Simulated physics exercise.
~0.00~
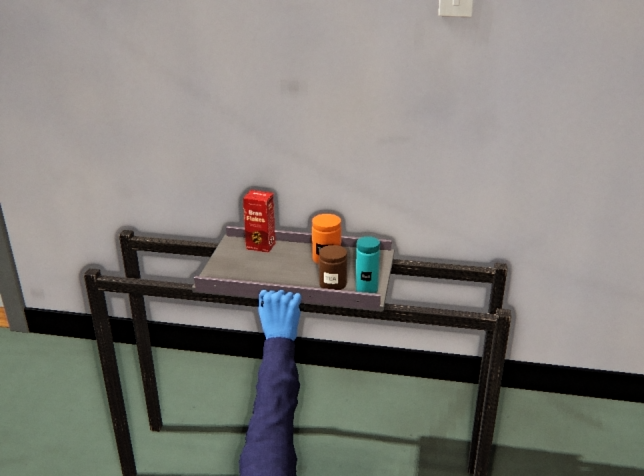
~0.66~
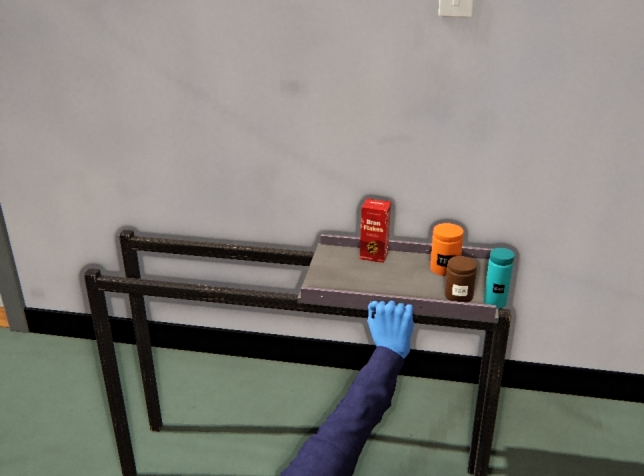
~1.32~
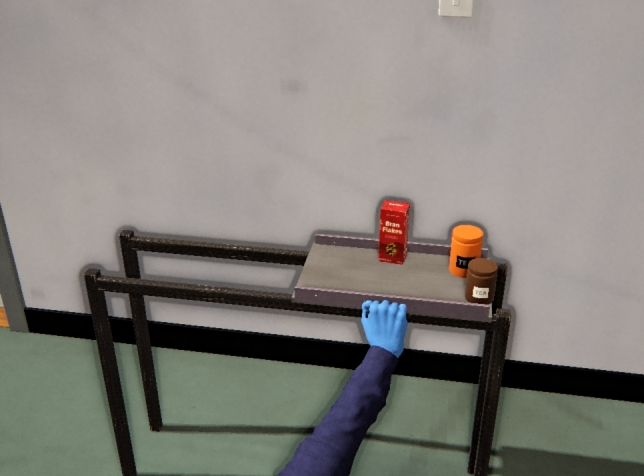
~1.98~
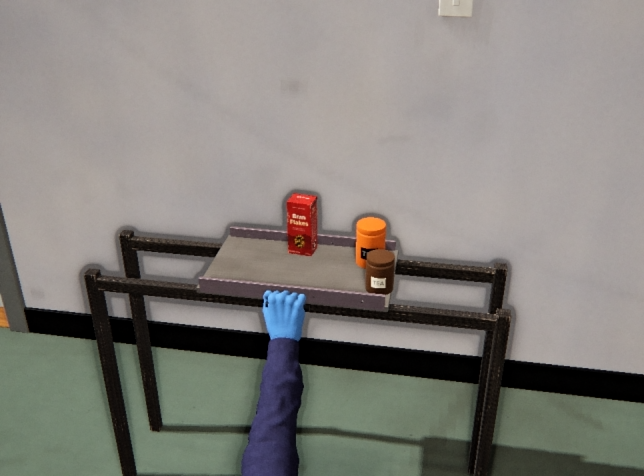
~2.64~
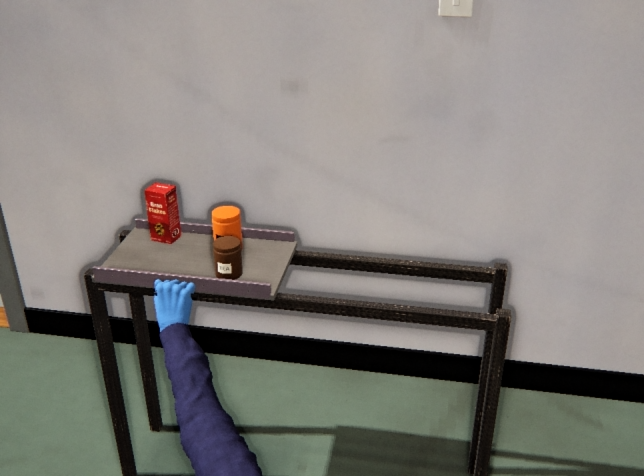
A grey tray resting on a black rail frame carries a red carton, an orange jar, a brown jar and a turquoise shaker, with a blue-gloved hand at its front edge. The tray travels right to the end of the frame, its load still upright. The turquoise shaker then disappears from the tray's right side, while the remaining items sit farther right. With the hand still at its edge, the tray runs back left past the middle. It ends at the left end of the frame, holding the carton and two jars, all upright.
